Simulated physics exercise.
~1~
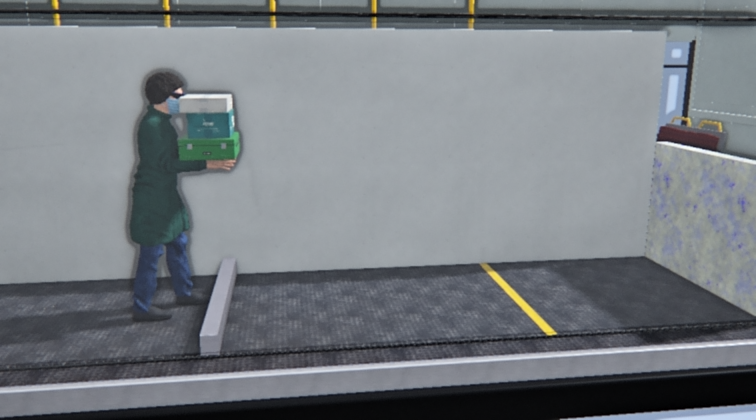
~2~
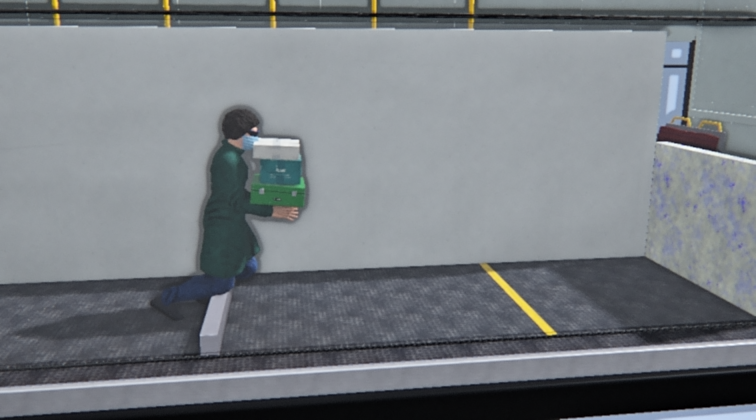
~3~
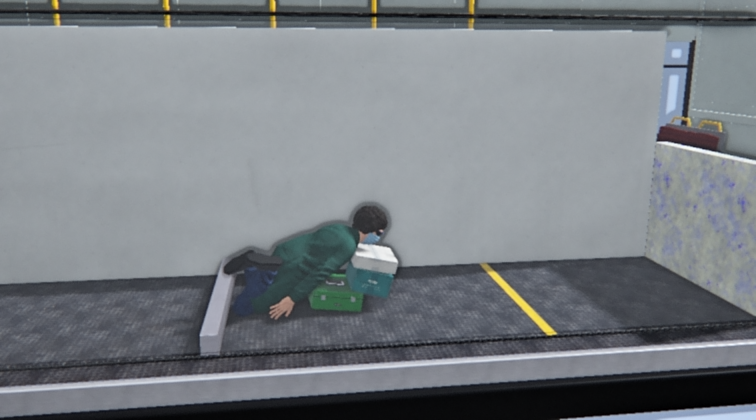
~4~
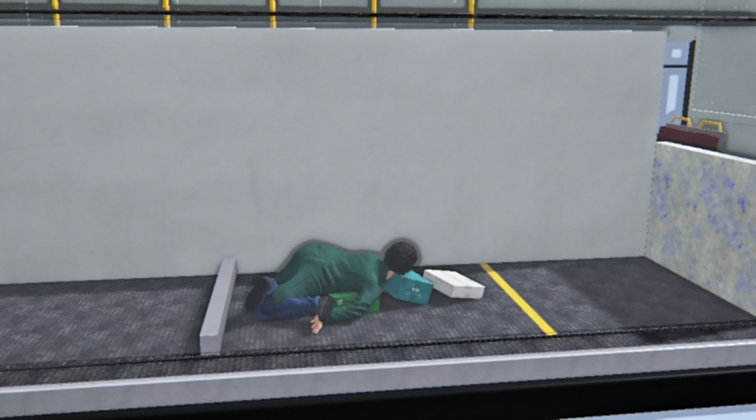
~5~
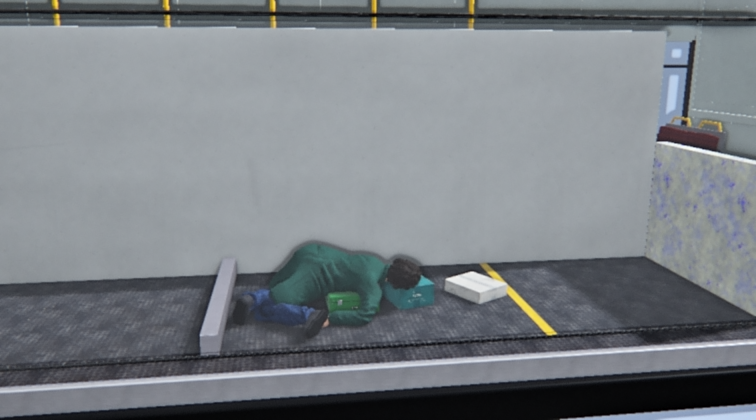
A masked courier in a long green coat carries stacked boxes rightward, trips over a low rail and falls forward onto the floor, spilling them. The white parcel slides farthest right but stops just short of the yellow line, with the teal parcel and green toolbox beside the slumped courier.
